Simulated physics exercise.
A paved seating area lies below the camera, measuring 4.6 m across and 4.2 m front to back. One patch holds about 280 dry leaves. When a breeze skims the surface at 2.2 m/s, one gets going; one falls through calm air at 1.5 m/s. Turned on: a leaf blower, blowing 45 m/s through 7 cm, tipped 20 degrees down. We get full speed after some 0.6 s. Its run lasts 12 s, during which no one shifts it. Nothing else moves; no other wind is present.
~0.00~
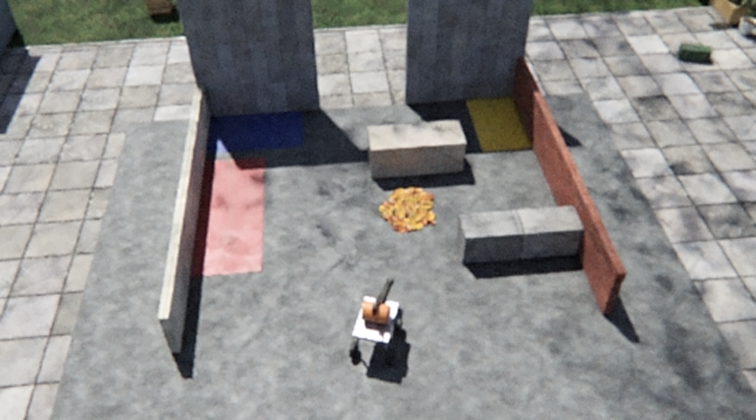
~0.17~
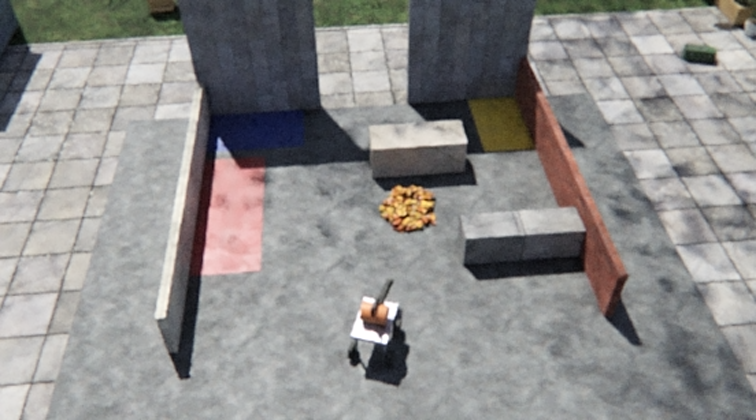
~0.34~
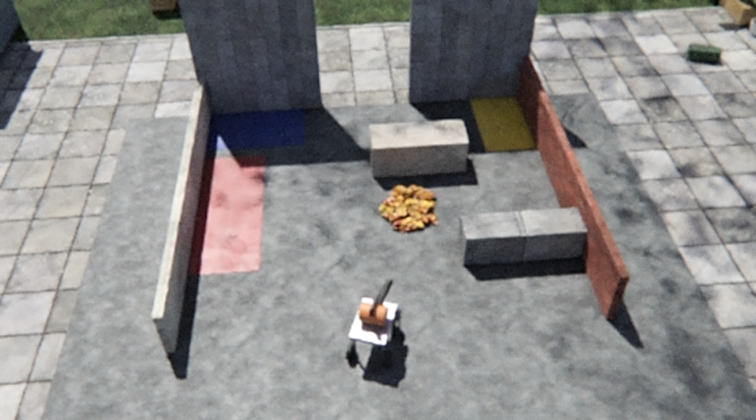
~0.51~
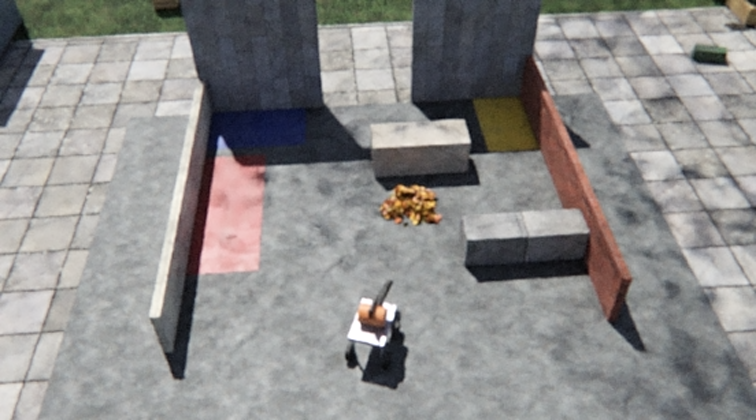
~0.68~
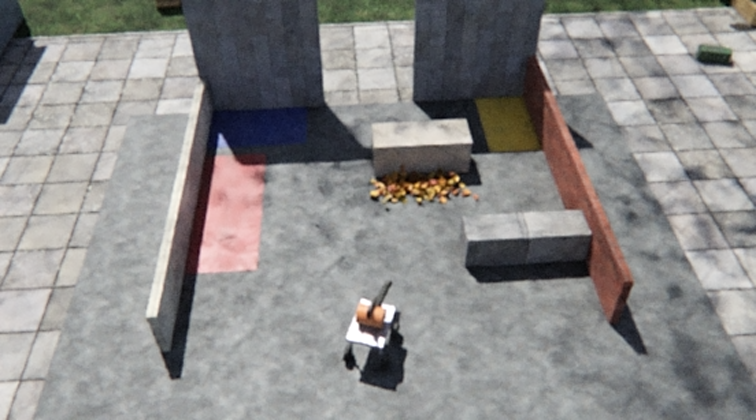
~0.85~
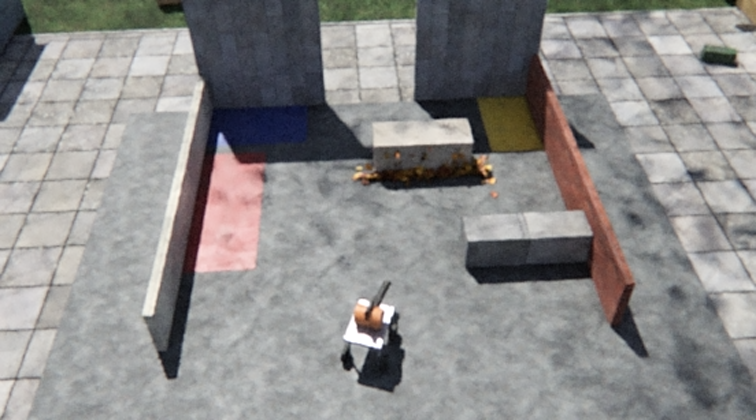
On a paved area with low walls, stone seats and coloured patches, a leaf blower stands still while a round pile of dry leaves lies unmoving, then spreads and slides away from it against the base of the farther pale seat.
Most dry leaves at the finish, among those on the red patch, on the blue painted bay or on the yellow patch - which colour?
Yellow has most.
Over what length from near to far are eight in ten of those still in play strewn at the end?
About 1.6 m from near to far.
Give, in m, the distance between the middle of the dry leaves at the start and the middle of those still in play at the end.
About 2.8 metres.
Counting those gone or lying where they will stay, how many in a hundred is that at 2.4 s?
Roughly 15 % of them.
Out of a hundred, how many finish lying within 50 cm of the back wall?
About 60 per cent.
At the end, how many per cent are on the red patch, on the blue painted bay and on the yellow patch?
I'd put it at around 0 % for red, 2 % for blue and 30 % for yellow.
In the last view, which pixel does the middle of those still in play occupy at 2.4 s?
At about (531, 145).
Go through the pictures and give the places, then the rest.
In the first frame, the middle of the dry leaves is near (410, 208), none has stirred yet and the mouth of the leaf blower is at (391, 280).
In the second frame, the middle of the dry leaves is near (410, 203), none has stirred yet, the red patch is centred on (230, 211), the blue painted bay is centred on (256, 131) and the yellow patch is centred on (500, 123).
In the third frame, the middle of the dry leaves is near (411, 203), none has stirred yet, the top of a stone seat is at (418, 134) and the top of a stone seat is at (523, 223).
In the fourth frame, the middle of the dry leaves is near (413, 208), the farthest in sight from the leaf blower is at (417, 189) and about 20 % have left their places.
In the fifth frame, the middle of the dry leaves is near (416, 187), the farthest in sight from the leaf blower is at (439, 173) and about 90 % have left their places.
In the sixth frame, the middle of the dry leaves is near (424, 174), the farthest in sight from the leaf blower is at (482, 164) and all have left their places.
After 2.4 s the count stands so, 0 % are on the red patch, 0 % on the blue painted bay and 29 % on the yellow patch; the middle of those still in play is near (531, 145).
After 3.8 s the count stands so, 0 % are on the red patch, 0 % on the blue painted bay and 34 % on the yellow patch; the middle of those still in play is near (538, 135).
After 6.6 s the count stands so, 0 % are on the red patch, 0 % on the blue painted bay and 35 % on the yellow patch; the middle of those still in play is near (528, 108).
After 12.0 s, at the end, 0 % are on the red patch, 2 % on the blue painted bay and 32 % on the yellow patch; the middle of those still in play is near (518, 104).
